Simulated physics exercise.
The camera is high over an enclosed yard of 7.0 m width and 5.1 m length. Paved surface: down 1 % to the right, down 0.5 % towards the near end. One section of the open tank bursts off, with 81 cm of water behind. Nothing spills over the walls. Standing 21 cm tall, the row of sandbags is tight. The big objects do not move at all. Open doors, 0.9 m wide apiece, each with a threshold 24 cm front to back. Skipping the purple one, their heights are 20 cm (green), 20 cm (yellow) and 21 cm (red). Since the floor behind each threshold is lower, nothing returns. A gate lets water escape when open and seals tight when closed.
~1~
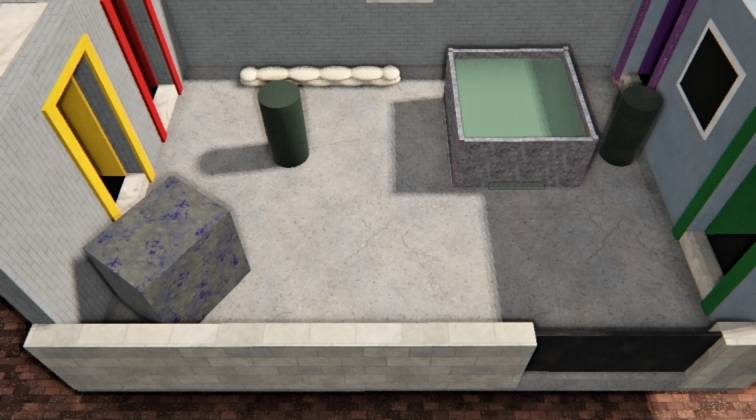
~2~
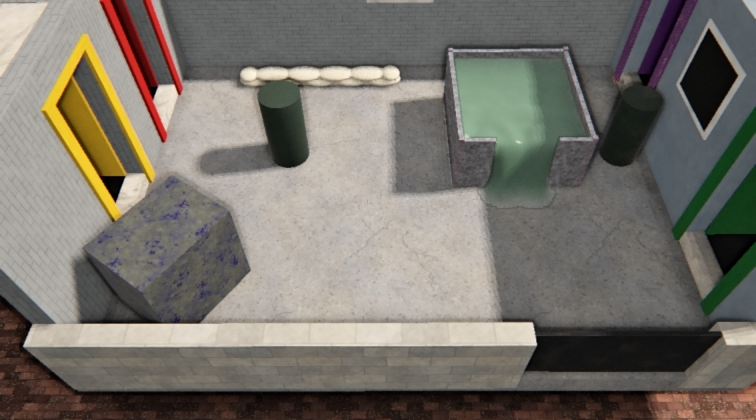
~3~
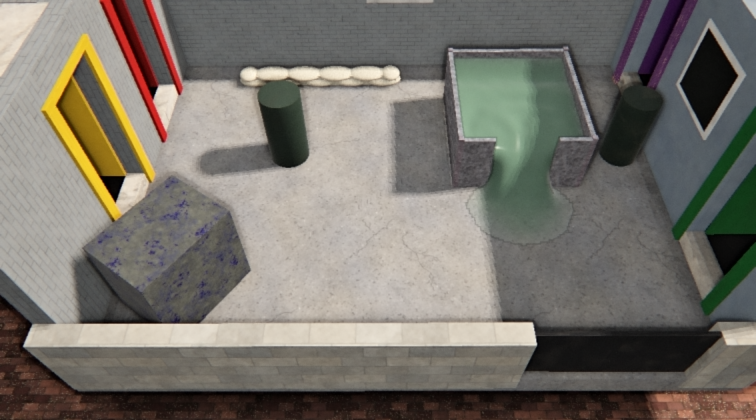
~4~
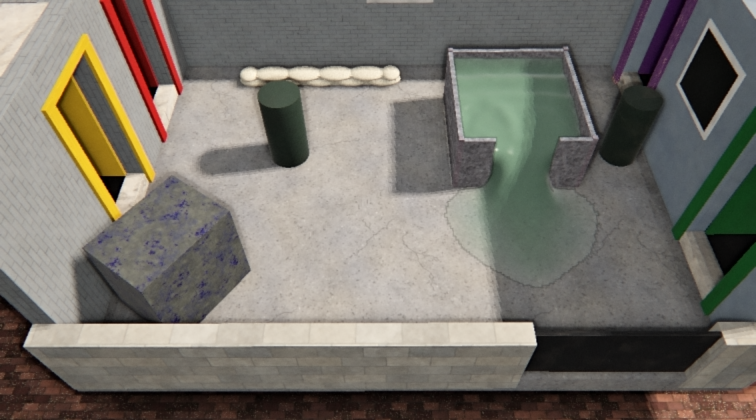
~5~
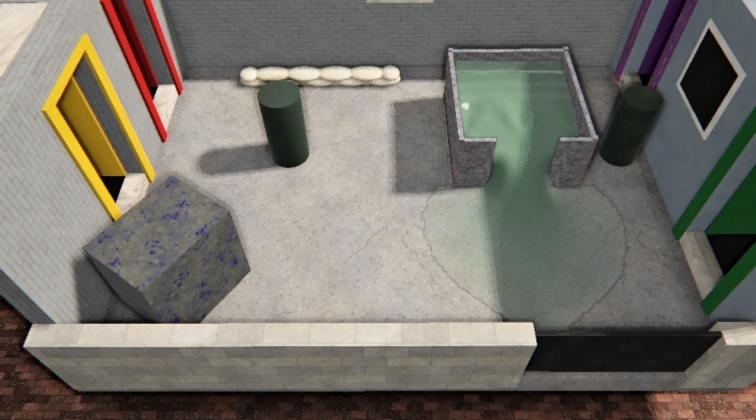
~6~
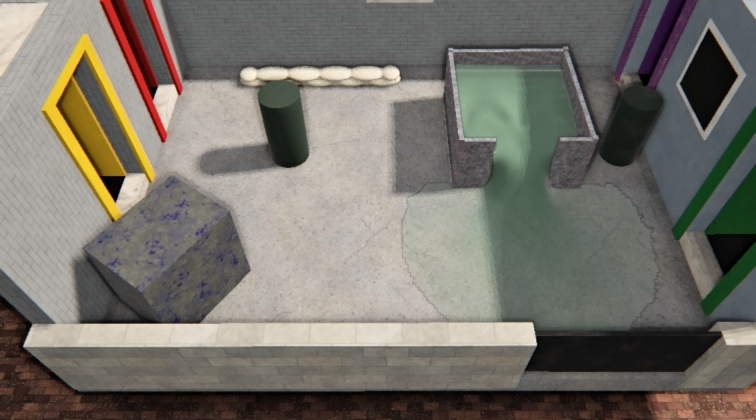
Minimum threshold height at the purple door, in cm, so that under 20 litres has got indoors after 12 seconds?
Approx. 8 cm.
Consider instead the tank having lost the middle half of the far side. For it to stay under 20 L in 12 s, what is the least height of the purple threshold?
Then the minimum is about 26 cm.
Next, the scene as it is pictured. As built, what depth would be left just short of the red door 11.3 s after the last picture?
Roughly 5.5 cm deep.
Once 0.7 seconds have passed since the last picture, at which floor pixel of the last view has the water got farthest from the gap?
At about (321, 357).
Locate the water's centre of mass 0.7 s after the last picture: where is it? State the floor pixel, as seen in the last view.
It lies near (516, 192) in the last picture.
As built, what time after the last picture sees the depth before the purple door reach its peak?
Approximately 7.0 s.
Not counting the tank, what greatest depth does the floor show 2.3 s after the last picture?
I'd put it near 30 cm.
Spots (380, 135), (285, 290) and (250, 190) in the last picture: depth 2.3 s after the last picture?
Roughly 0, 6 and 0 cm, in turn.
Then, 0.7 s after the last picture water covers 25 % of the floor, deepest (46 cm) near (712, 358); it has not reached the purple door.
Then, 2.3 s after the last picture water covers 40 % of the floor, deepest (30 cm) near (207, 357); it has not reached the purple door.
Then, 11.3 s after the last picture water covers 95 % of the floor, deepest (11 cm) near (435, 155); 8 cm at the purple door, 0 litres in over its 24 cm threshold.
At the purple door as built, the water peaked near 11 cm, 6.9 s after the last picture.
With a threshold of 7 cm, 29 litres would have come in within the 12 s; with 9.5 cm, 9 litres. So under 20 litres takes about 8 cm.
